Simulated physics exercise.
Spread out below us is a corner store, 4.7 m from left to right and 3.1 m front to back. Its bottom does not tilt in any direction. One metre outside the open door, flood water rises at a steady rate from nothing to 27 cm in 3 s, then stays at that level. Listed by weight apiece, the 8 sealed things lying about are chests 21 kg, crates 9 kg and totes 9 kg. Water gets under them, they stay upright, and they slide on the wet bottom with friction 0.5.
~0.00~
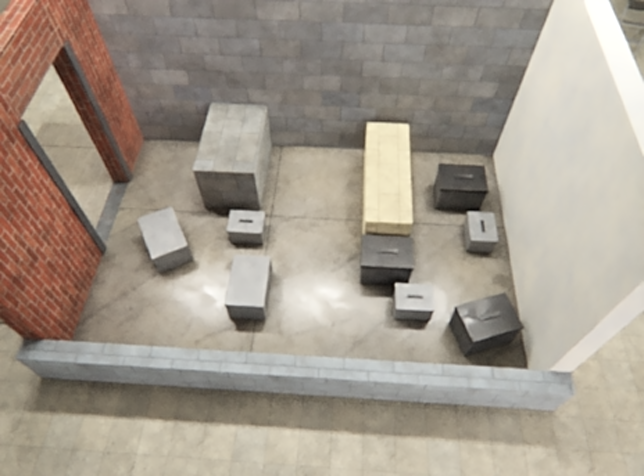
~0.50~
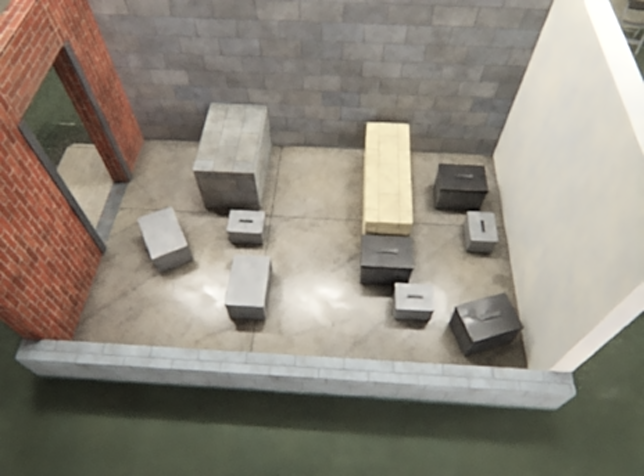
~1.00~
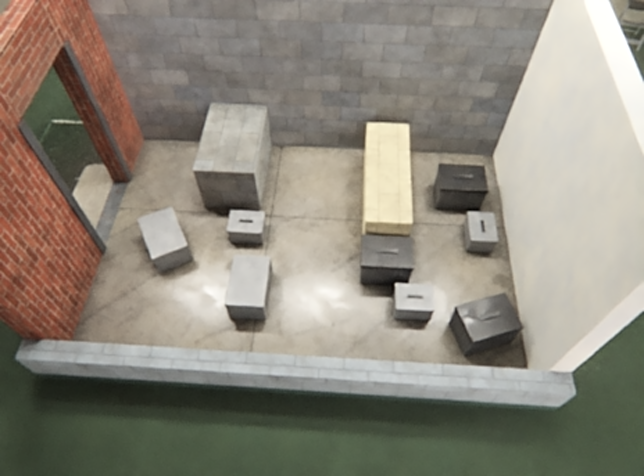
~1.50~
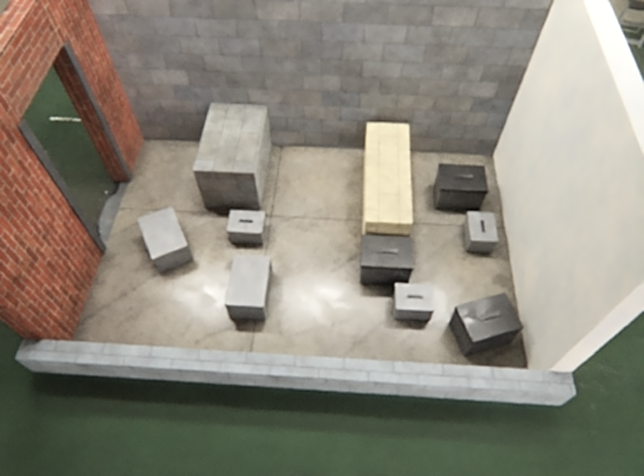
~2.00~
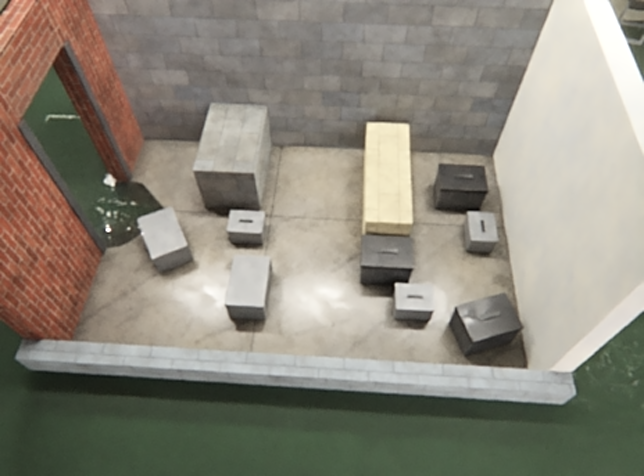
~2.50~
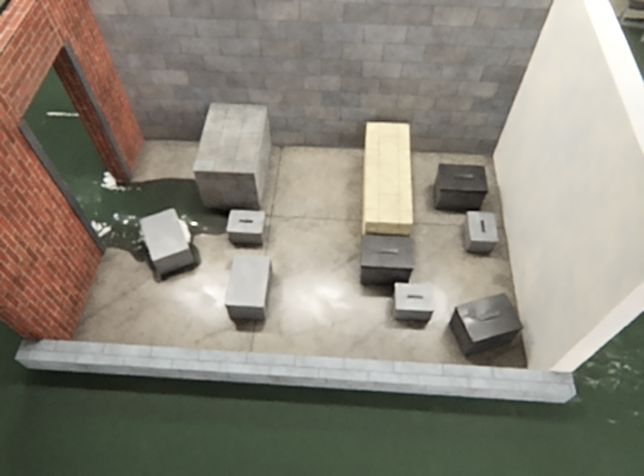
In this clip, dark green water spreads outside a walled room holding gray and black boxes and larger blocks, then enters through the brick wall's doorway at left and reaches the nearest gray box, which barely shifts.
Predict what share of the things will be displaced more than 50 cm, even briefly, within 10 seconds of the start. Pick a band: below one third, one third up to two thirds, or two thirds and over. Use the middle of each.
The share is two thirds and over.
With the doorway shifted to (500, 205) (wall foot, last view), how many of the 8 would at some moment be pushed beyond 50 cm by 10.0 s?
Count: 6.
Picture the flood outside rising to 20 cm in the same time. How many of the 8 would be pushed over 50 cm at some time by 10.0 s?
Result: 5.
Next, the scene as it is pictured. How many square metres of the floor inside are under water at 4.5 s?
Wet: Near 7.5 m2.
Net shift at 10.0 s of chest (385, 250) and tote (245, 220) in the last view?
Respectively 80 and 140 cm.
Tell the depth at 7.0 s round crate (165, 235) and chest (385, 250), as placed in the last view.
Depth approx. 12 cm / 6 cm.
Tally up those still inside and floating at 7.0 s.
I'd say 3 of them.
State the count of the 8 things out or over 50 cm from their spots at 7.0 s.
I count 5.
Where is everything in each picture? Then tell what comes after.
The first frame shows a crate at (162, 232), on the bottom; a chest at (387, 251) rests on the ground; water covers 0.0 m2; 0 of 8 have shifted.
The second frame shows a crate at (162, 232), on the bottom; a chest at (387, 251), on the bottom; 0.0 m2 under water; 0 of 8 have shifted.
The third frame shows a crate at (162, 232) rests on the ground; a chest at (387, 251), on the bottom; water covers 0.0 m2; 0 of 8 have shifted.
The fourth frame shows a crate at (162, 232) rests on the ground; a chest at (387, 251) rests on the ground; water covers 0.0 m2; 0 of 8 have shifted.
The fifth frame shows a crate at (162, 232) rests on the ground; a chest at (387, 251) rests on the ground; water covers 0.4 m2; 0 of 8 have shifted.
The sixth frame shows a crate at (163, 234), on the bottom, 3 cm from its start; a chest at (387, 251), on the bottom; water covers 1.2 m2; 0 of 8 have shifted.
After 3.5 s 1 of 8 are over 50 cm from their spots; 0 afloat.
After 4.5 s 3 of 8 are over 50 cm from their spots; 1 afloat.
After 7.0 s 5 of 8 are over 50 cm from their spots; 3 afloat.
After 10.0 s 8 of 8 are over 50 cm from their spots, and 8 have been at some point; 7 afloat.
